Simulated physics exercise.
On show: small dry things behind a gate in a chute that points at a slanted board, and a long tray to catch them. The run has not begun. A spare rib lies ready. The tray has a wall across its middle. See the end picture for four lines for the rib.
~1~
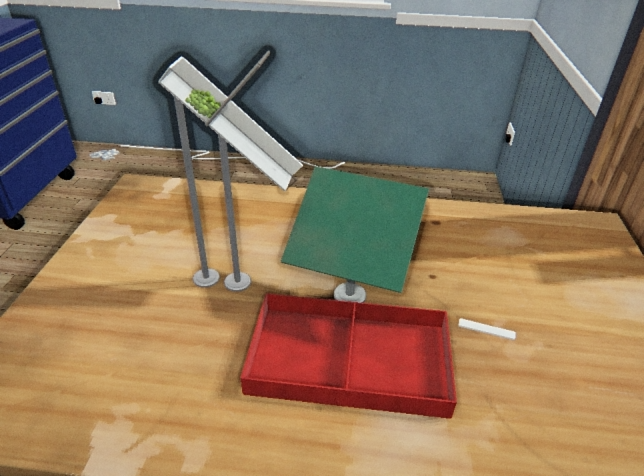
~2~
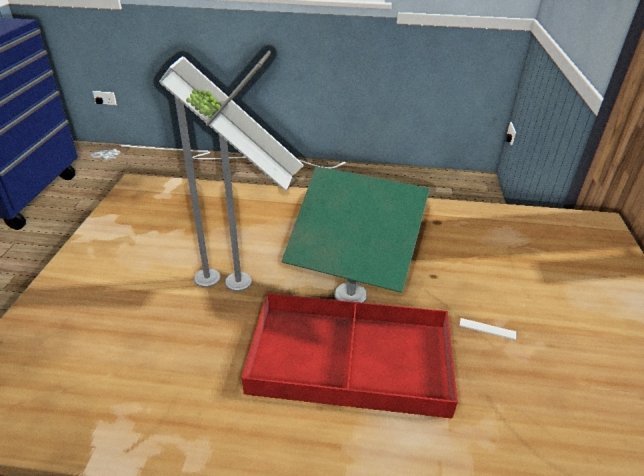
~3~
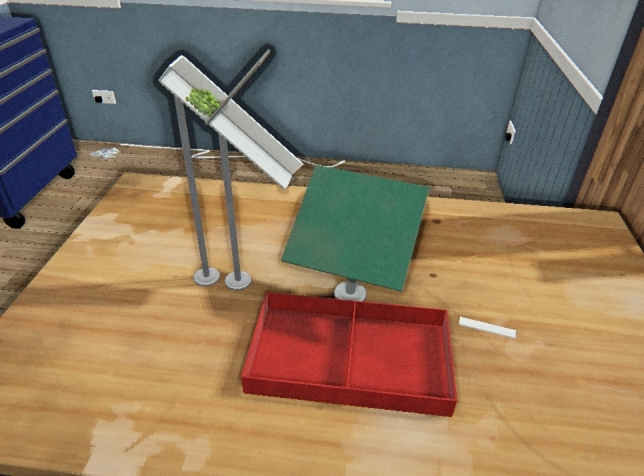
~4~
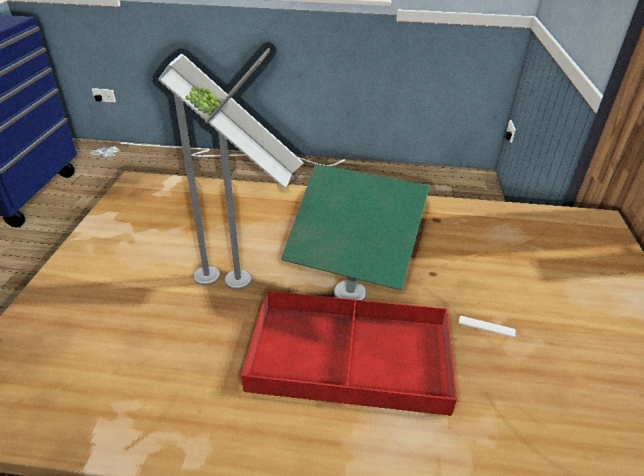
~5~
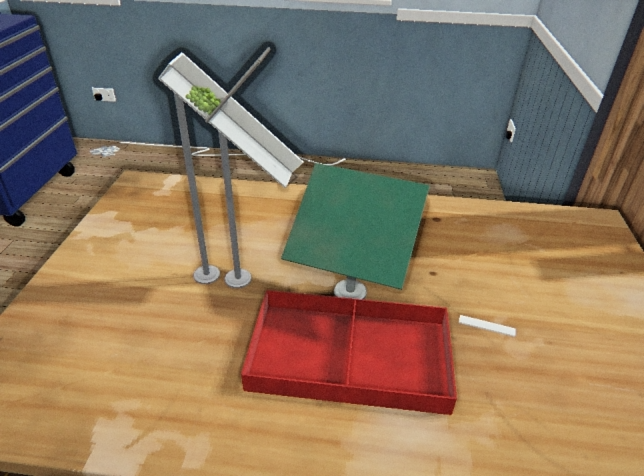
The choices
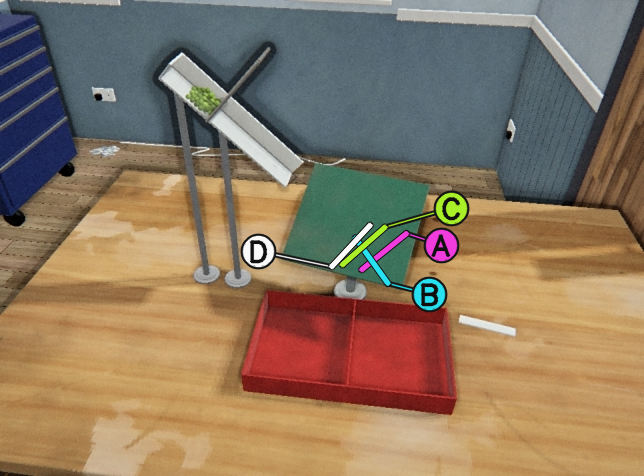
A wooden table holds a red tray, green board and raised chute, all staying still.
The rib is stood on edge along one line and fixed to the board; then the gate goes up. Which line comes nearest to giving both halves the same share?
B.
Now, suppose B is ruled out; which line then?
Line A.
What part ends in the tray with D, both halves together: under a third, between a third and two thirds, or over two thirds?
It is over two thirds.
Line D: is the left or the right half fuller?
More lands on the left.
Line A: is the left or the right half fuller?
The left half.
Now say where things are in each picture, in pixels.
In the first picture, load behind the gate near (207, 104), dried peas; lip of the chute near (288, 184), sloping fairly steeply.
In the second picture, middle of the board near (356, 225), tilted fairly steeply; middle of its low edge near (340, 276); of its high edge near (371, 177).
In the third picture, front corners of the tray near (242, 377) and (456, 400); front end of its middle wall near (347, 388).
In the fourth picture, middle of the load near (207, 102); lip near (289, 181).
In the fifth picture, middle of the load near (207, 101); lip near (289, 180).
On the marked copy, line A from (406, 233) to (361, 269); line B from (355, 237) to (388, 283); line C from (385, 227) to (342, 264); line D from (370, 225) to (331, 266).
With A, of what is caught, the bulk in the left half, close to a quarter in the right.
With B, of what is caught, close to half in the left half, close to half in the right.
With C, of what is caught, all but a few in the left half, a small share in the right.
With D, of what is caught, all but a few in the left half, a small share in the right.
